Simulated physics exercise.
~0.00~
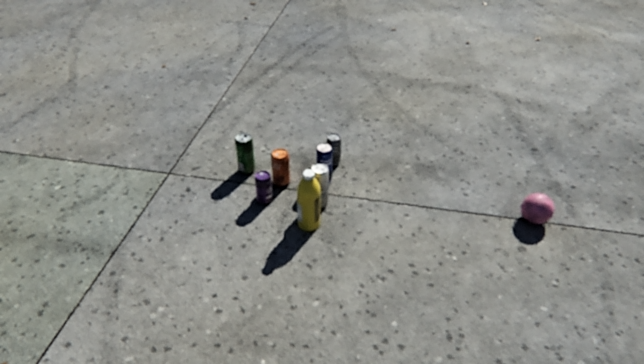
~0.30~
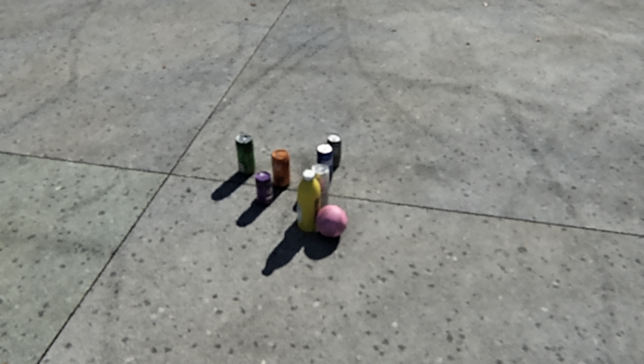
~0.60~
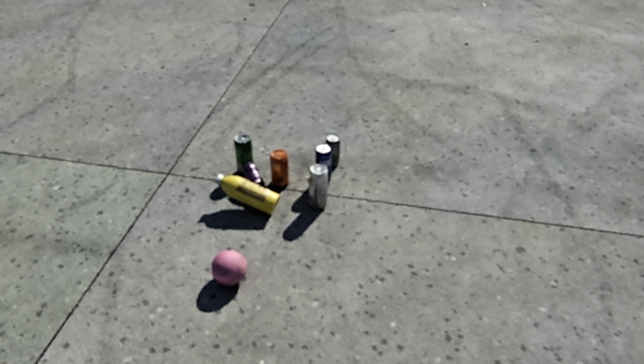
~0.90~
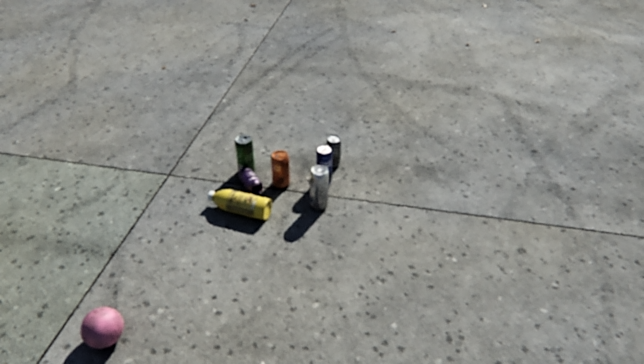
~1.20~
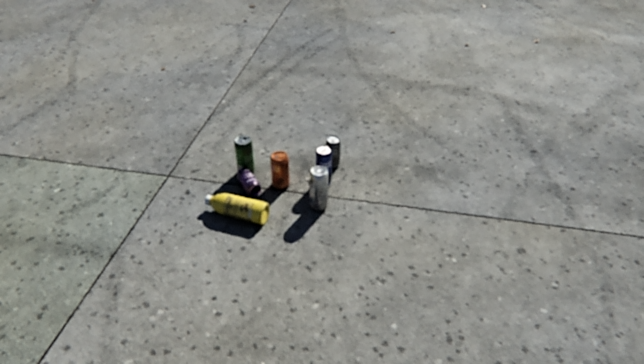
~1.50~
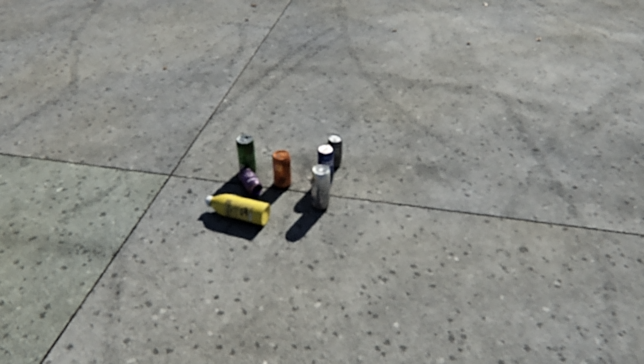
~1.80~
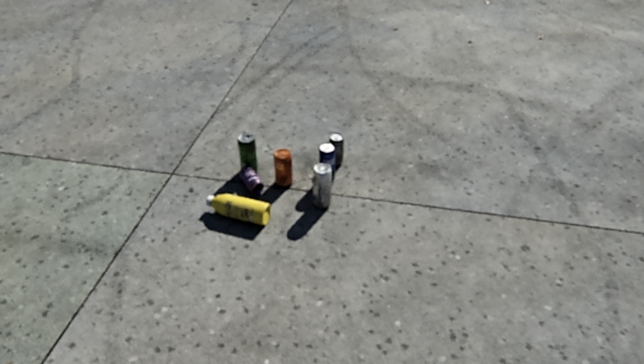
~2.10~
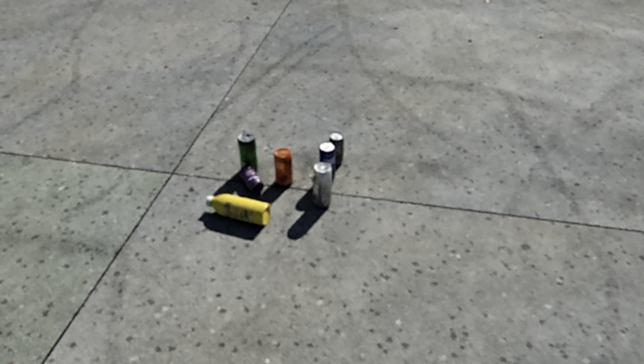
A pink ball rolls left, knocks over the yellow bottle and purple can, and leaves view.
